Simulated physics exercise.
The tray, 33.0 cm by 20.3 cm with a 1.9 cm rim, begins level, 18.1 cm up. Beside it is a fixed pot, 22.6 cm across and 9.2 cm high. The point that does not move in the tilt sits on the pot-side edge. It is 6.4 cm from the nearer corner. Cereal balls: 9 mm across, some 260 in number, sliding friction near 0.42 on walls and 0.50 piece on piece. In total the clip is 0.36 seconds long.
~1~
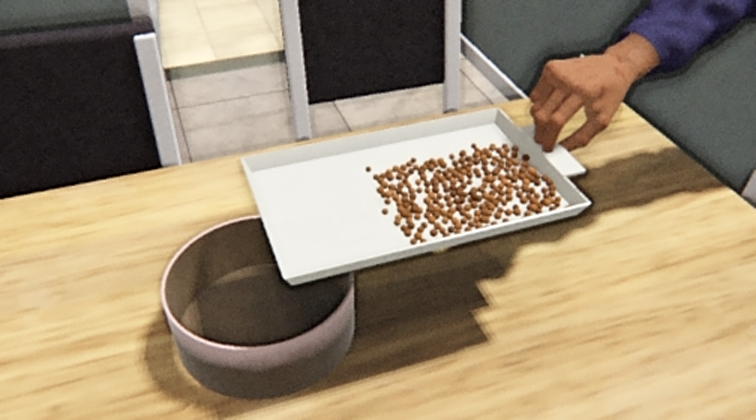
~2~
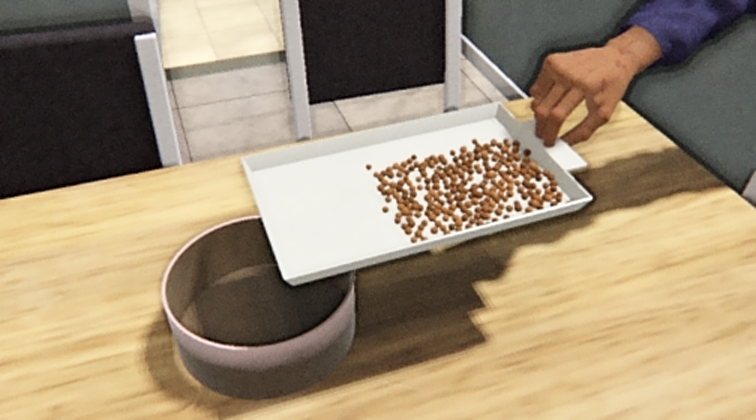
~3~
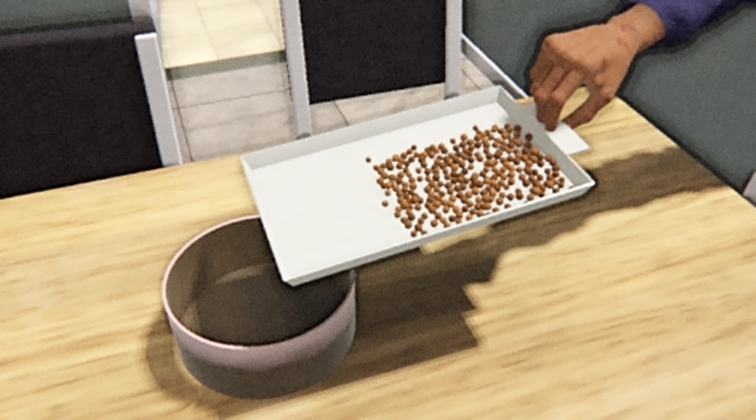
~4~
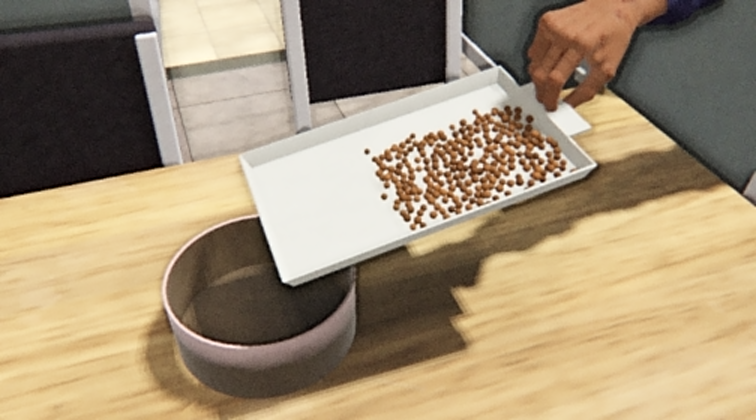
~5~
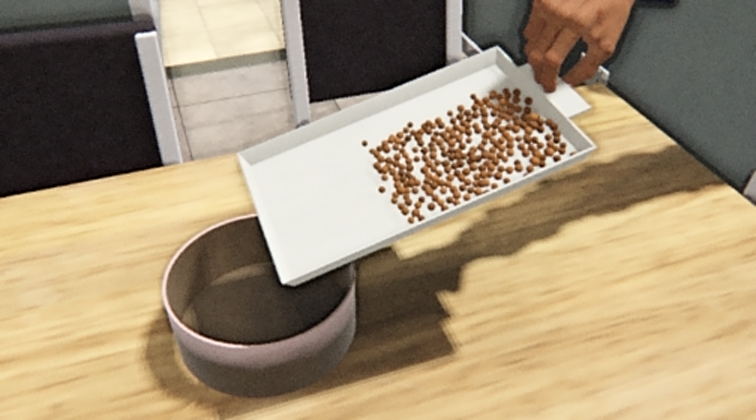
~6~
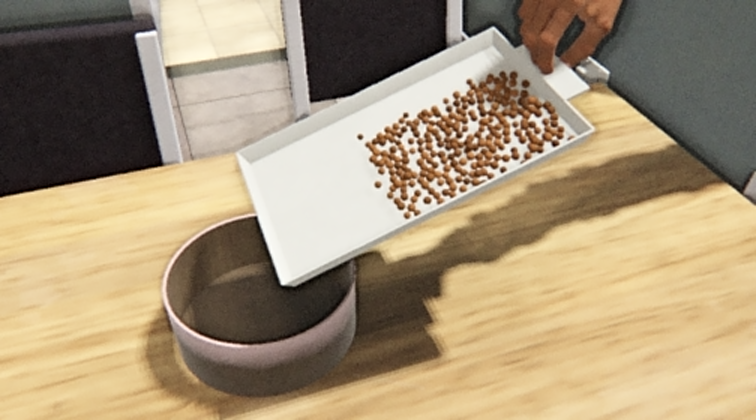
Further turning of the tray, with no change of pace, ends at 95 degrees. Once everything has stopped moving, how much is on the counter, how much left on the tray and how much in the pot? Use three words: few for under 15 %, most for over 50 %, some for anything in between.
Counter: Some; tray: Few; pot: Most.
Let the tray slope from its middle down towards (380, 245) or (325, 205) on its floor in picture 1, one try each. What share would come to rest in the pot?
Near 15 and 95 percent, in that order.
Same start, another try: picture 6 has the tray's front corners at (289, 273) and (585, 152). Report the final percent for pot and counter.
Pot: 60, counter: 40.
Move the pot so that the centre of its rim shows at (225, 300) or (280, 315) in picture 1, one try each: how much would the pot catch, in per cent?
About 85 percent the first time and about 95 percent the second.
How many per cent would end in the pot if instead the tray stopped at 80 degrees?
I'd expect some 60 per cent in the pot.
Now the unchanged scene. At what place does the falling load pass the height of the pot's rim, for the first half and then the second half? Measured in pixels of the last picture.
Early half: About (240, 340); late half: (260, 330).
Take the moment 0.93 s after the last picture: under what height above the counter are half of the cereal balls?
Roughly 2 centimetres, more or less.
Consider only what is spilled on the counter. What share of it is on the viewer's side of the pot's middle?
Share: Some 100 %.
Then, 0.55 s after the last picture, tilt 55 degrees; the tray holds 75 %, the pot 0 %.
Then, 0.93 s after the last picture, tilt 79 degrees; the tray holds 45 %, the pot 30 %.
Then, 1.39 s after the last picture, tilt 95 degrees; the tray holds 0 %, the pot 60 %.
In the end, counter 40 %, tray 0 %, pot 60 %.
